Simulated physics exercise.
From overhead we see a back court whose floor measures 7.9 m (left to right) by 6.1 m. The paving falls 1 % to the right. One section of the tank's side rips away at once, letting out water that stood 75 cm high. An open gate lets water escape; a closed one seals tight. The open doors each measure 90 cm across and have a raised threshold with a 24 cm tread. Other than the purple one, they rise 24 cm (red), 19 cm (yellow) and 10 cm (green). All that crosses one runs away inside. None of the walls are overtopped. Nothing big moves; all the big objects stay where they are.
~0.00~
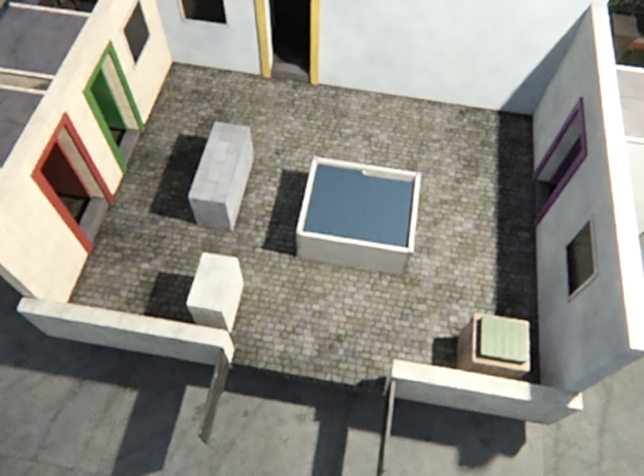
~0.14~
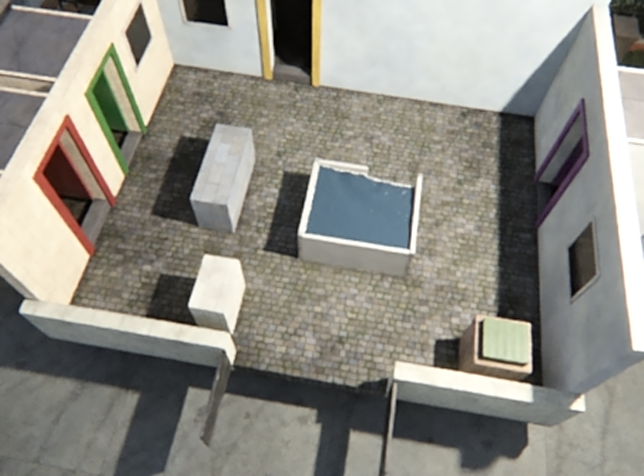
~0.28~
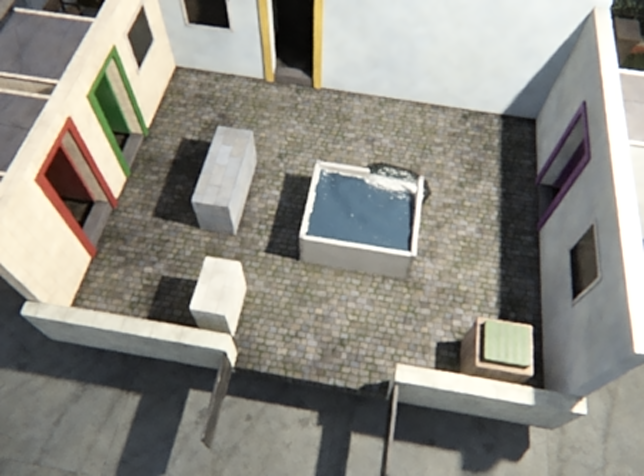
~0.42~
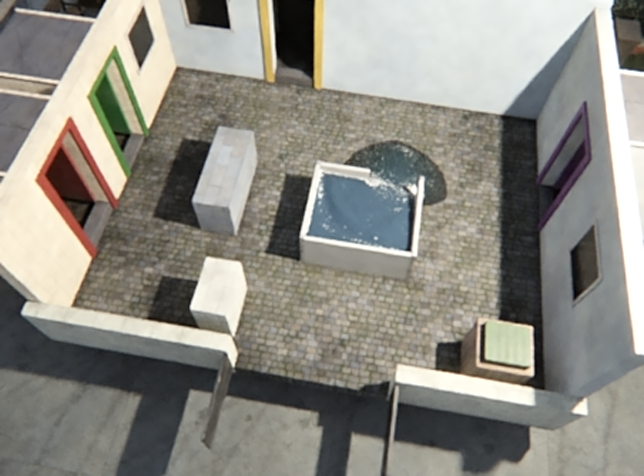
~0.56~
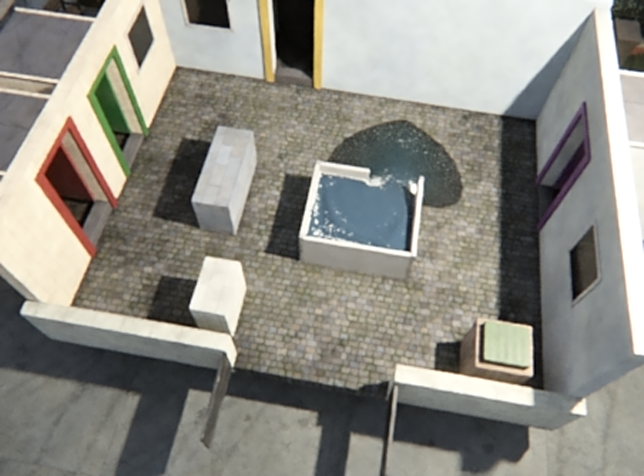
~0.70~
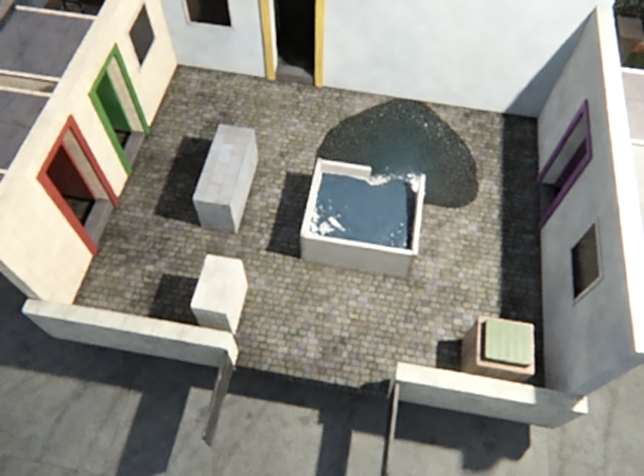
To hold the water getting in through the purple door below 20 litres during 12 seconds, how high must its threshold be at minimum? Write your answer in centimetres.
6 cm.
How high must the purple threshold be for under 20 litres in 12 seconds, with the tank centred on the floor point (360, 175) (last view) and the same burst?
Roughly 6.0 centimetres.
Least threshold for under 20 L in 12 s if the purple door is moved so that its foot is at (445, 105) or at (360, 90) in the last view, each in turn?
Around 24 and 18 cm respectively.
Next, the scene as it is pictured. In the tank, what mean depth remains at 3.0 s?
It averages roughly 27 centimetres.
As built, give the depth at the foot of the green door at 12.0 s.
1.5 cm.
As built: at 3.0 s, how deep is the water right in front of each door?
Red door 0 cm, yellow door 8 cm, green door 0 cm, purple door 10 cm.
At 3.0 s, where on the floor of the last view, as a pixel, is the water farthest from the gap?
Pixel close to (175, 68).
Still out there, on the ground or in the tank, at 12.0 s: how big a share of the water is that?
Something near 94 out of a hundred parts.
After 1.4 s water covers 20 % of the floor, deepest (34 cm) near (401, 193); it has not reached the purple door.
After 3.0 s water covers 30 % of the floor, deepest (28 cm) near (531, 122); 10 cm at the purple door, 0 litres in over its 9 cm threshold.
After 12.0 s water covers 95 % of the floor, deepest (9 cm) near (537, 405); 6 cm at the purple door, 1 litre in over its 9 cm threshold.
At the purple door as built, the water arrived by 2.1 s and peaked near 10 cm at 3.0 s.
Run again over the same 12 s with other heights there, 39 litres in over 4.5 cm, 12 litres over 6.5 cm. The limit of 20 litres is kept from about 6 cm up.
